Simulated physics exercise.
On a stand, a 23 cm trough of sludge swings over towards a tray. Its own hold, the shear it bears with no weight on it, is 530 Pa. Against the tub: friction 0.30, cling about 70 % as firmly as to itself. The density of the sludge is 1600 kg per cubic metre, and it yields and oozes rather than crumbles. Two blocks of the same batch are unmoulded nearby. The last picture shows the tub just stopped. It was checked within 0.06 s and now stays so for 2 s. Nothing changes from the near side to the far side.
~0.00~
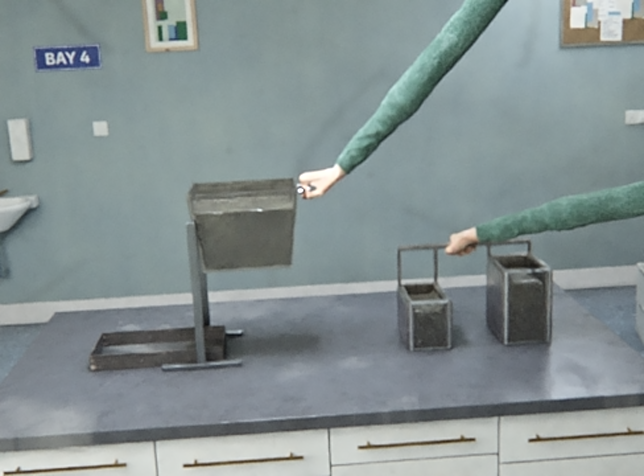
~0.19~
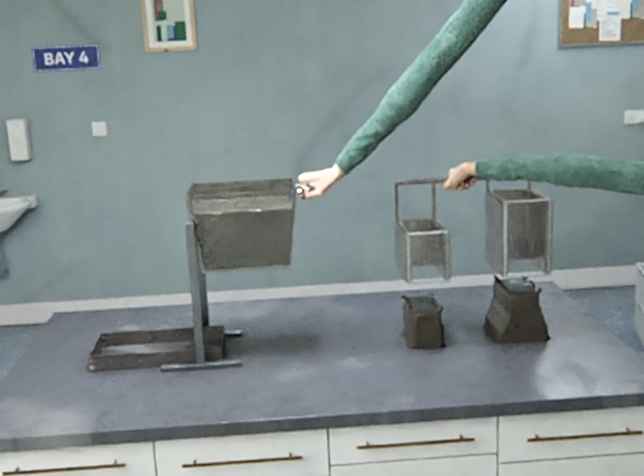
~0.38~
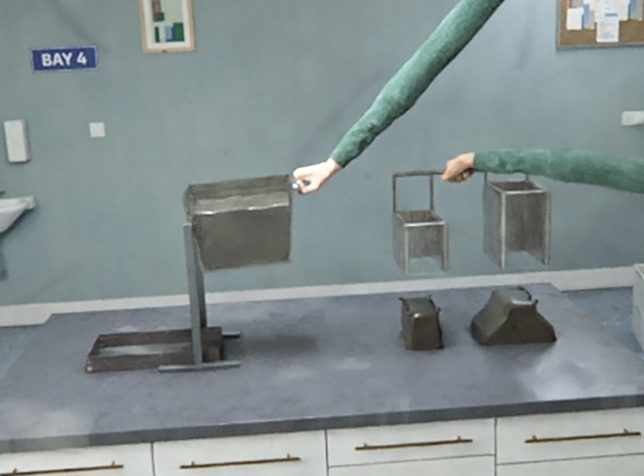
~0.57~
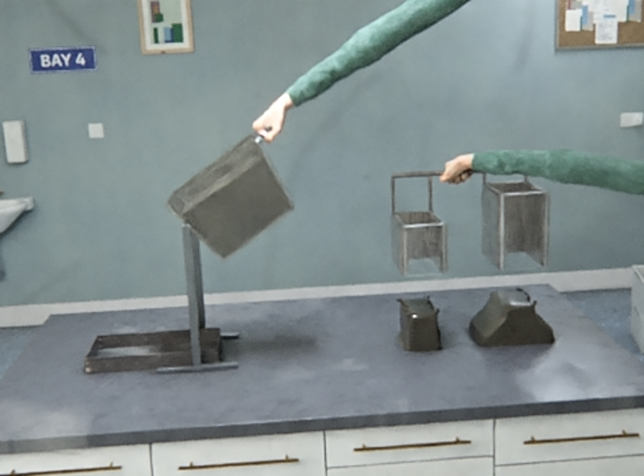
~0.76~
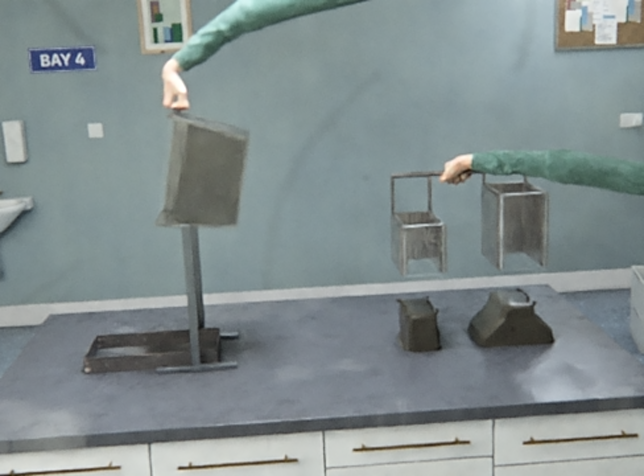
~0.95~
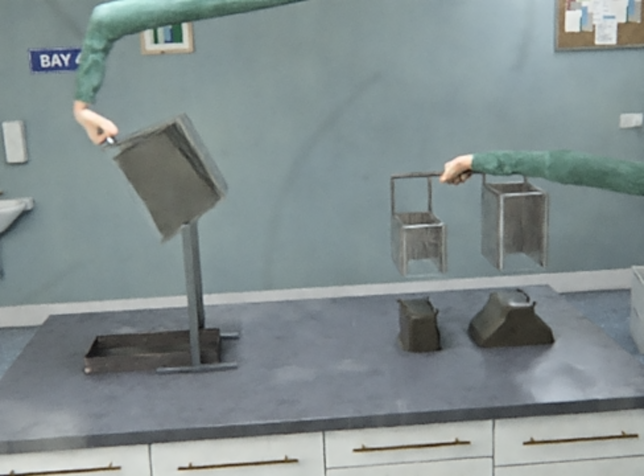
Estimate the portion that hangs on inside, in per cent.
Expect roughly 0 %.
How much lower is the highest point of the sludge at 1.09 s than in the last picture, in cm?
About 16 cm.
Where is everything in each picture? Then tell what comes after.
The first frame shows handle-side rim at (295, 189), tilt 0 degrees; top of the sludge at (205, 212); blocks stand 13 cm, 20 cm (left to right).
The second frame shows handle-side rim at (294, 190), tilt 0 degrees; top of the sludge at (204, 212); blocks stand 12 cm, 17 cm (left to right).
The third frame shows handle-side rim at (290, 185), tilt 3 degrees; top of the sludge at (283, 205); blocks stand 12 cm, 13 cm (left to right).
The fourth frame shows handle-side rim at (252, 140), tilt 34 degrees; top of the sludge at (259, 161); blocks stand 12 cm, 13 cm (left to right).
The fifth frame shows handle-side rim at (168, 118), tilt 79 degrees; top of the sludge at (194, 127); blocks stand 12 cm, 13 cm (left to right).
The sixth frame shows handle-side rim at (103, 151), tilt 116 degrees; top of the sludge at (166, 134); blocks stand 12 cm, 13 cm (left to right).
After 1.09 s, the tub is at 116 degrees and holds 31 %.
After 1.26 s, the tub is at 116 degrees and holds 0 %.
After 1.43 s, the tub is at 116 degrees and holds 0 %.
After 1.60 s, the tub is at 116 degrees and holds 0 %.
After 2.95 s, at the end, the tub is at 116 degrees and holds 0 %.
